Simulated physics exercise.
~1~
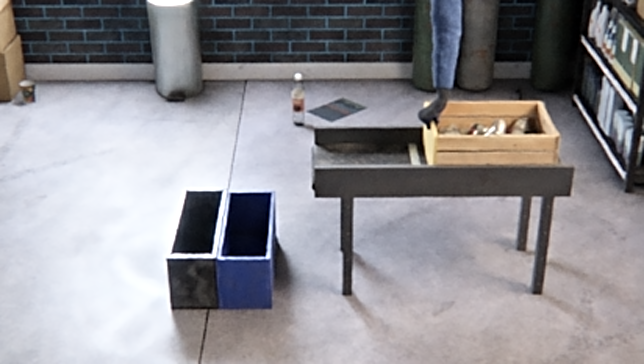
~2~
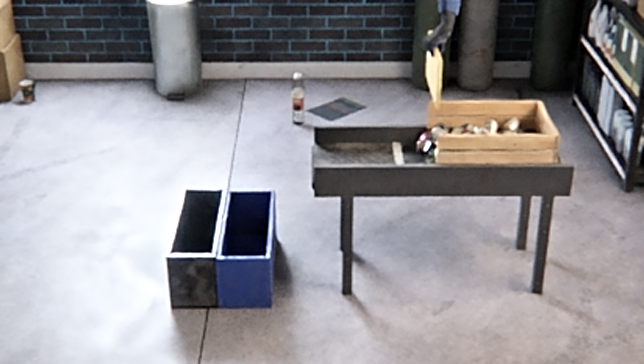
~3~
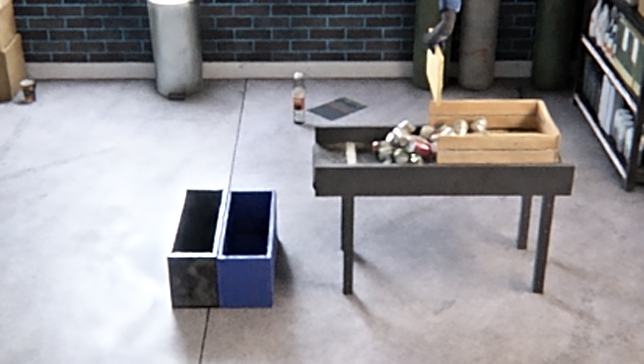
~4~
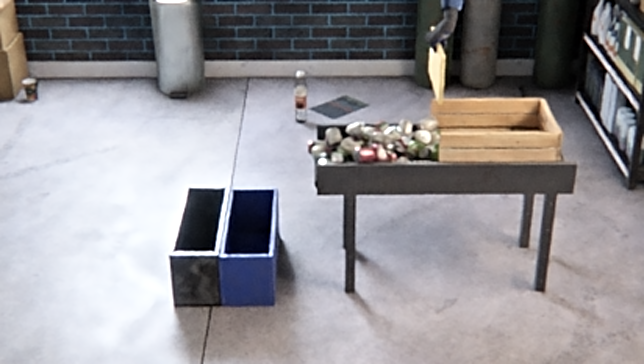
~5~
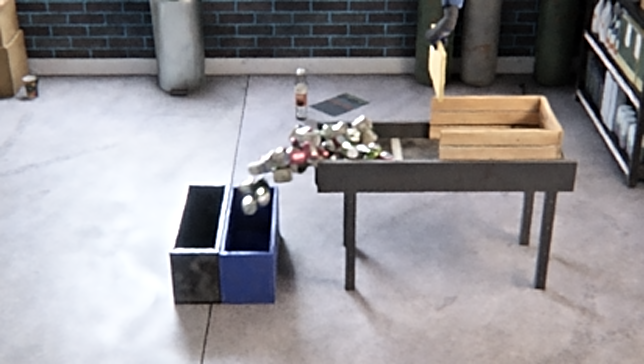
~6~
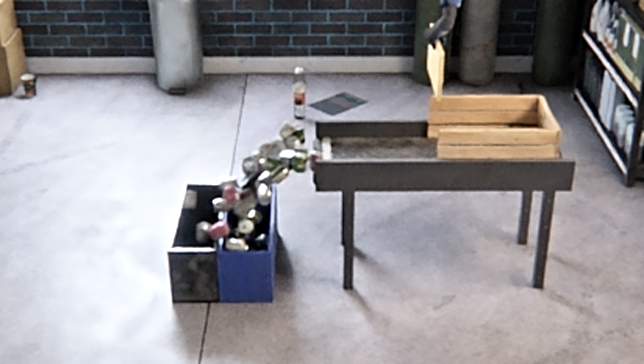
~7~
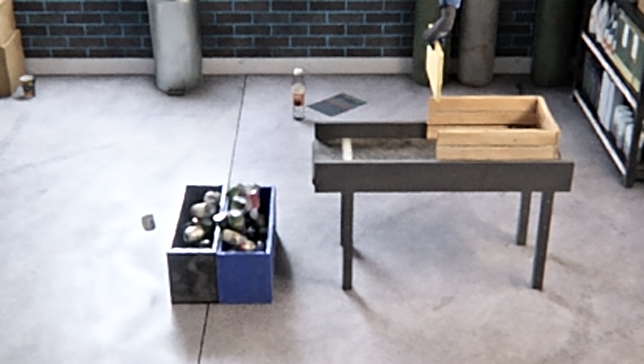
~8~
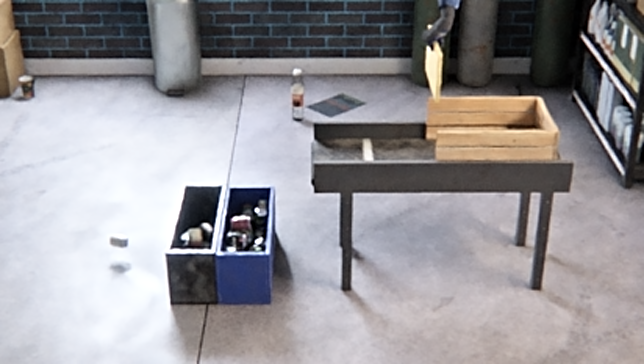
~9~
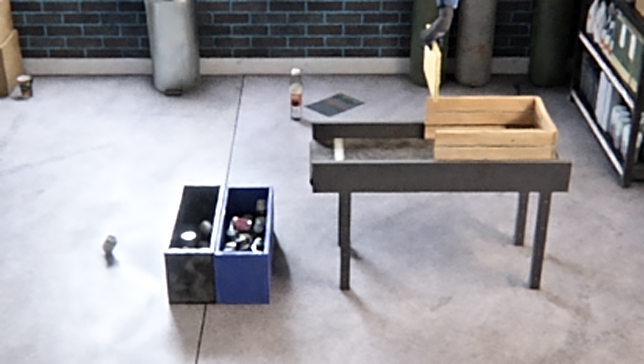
A gloved hand at the top edge lifts a wooden gate from a pale wooden pen of loose mini cans, which sits on the right end of a dark, legged belt in a workshop seen from slightly above. A blue box and a black tub stand side by side on the concrete floor to the left, before a dark brick wall. The belt carries the cans leftward in a jumbled heap until they spill off its end. They tumble into both containers, and one can flies past the tub. Most settle in the blue box, fewer in the black tub, and one stands on the floor beyond.
